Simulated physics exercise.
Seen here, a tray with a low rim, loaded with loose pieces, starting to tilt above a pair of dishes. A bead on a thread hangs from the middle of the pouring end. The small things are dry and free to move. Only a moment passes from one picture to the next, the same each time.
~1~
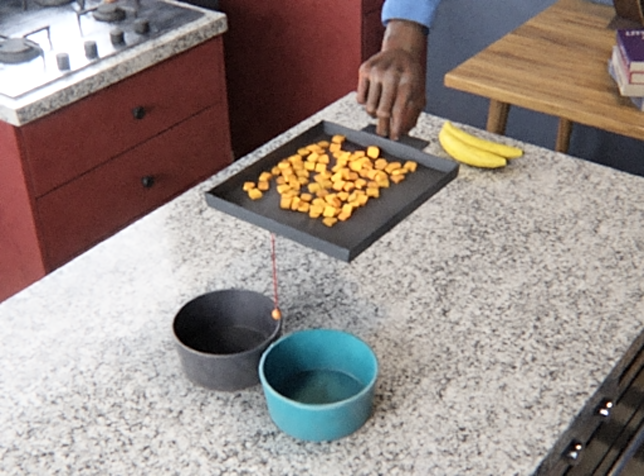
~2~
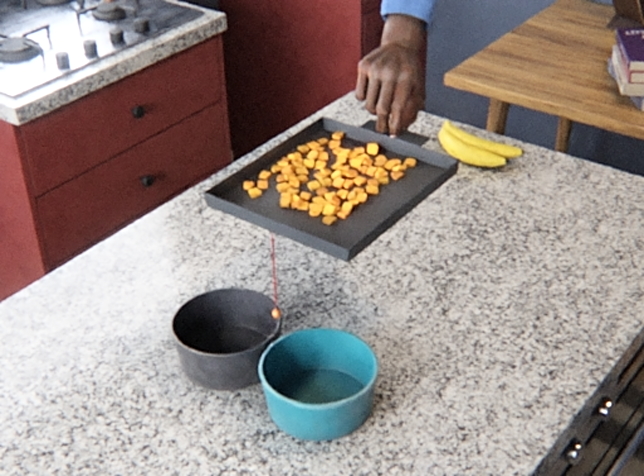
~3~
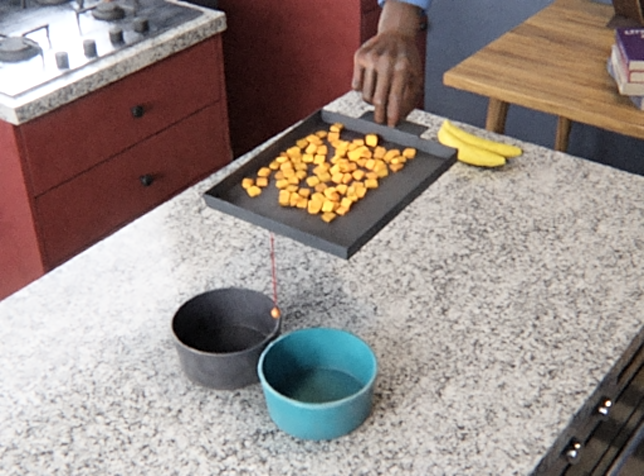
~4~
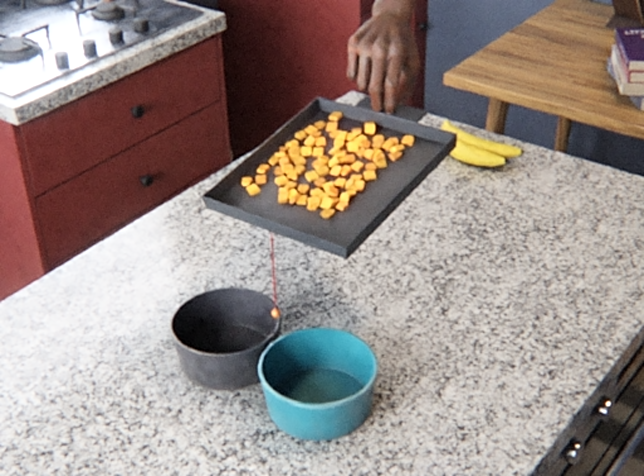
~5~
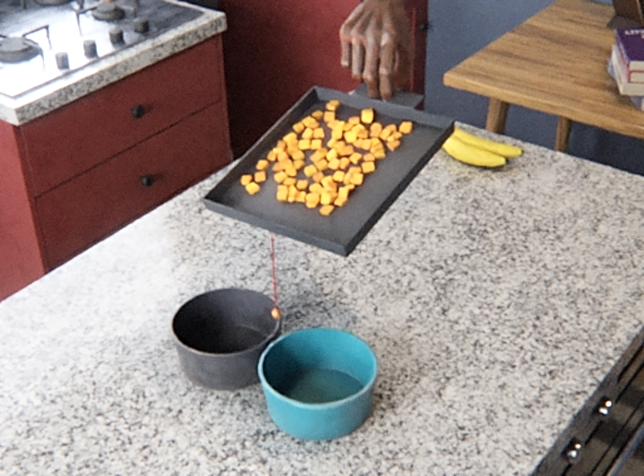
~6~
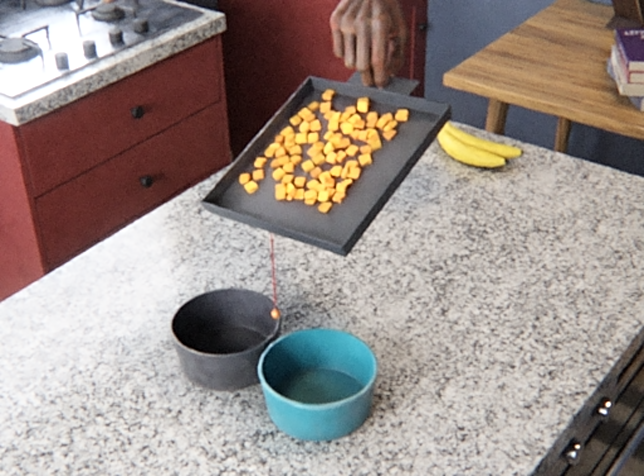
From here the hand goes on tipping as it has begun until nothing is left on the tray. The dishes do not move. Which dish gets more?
Fuller: The left-hand dish.
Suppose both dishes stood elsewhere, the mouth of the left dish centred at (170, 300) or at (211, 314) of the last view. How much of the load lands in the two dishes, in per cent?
The first gives 90 %, the second 90 %.
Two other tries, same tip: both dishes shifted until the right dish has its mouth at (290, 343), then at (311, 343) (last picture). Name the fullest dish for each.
At the first place the left-hand dish, at the second the left one.
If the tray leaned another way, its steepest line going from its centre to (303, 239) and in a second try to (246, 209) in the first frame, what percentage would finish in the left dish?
Roughly 20 per cent, and 80 per cent.
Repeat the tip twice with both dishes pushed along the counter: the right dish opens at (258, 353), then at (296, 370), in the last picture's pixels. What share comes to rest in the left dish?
In turn 40 and 80 in a hundred.
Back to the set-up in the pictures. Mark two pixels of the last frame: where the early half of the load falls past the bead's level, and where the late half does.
The first part at (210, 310); the rest at (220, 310).
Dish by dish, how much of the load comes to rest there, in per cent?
For the left dish some 90 %, for the right dish some 10 %.
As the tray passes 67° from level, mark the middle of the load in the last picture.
Around (250, 201).
Soon after the last picture, tray tipped steeply; nearly all on the tray; a stray few in the air.
A little later, tray tipped past a quarter turn; about two thirds on the tray; about a quarter in the left dish; a stray few outside both; a small part in the air.
Later still, tray tipped past a quarter turn; a small part in the right dish; most in the left dish; a small part outside both.
At rest, tray tipped past a quarter turn; a small part in the right dish; most in the left dish; a small part outside both.
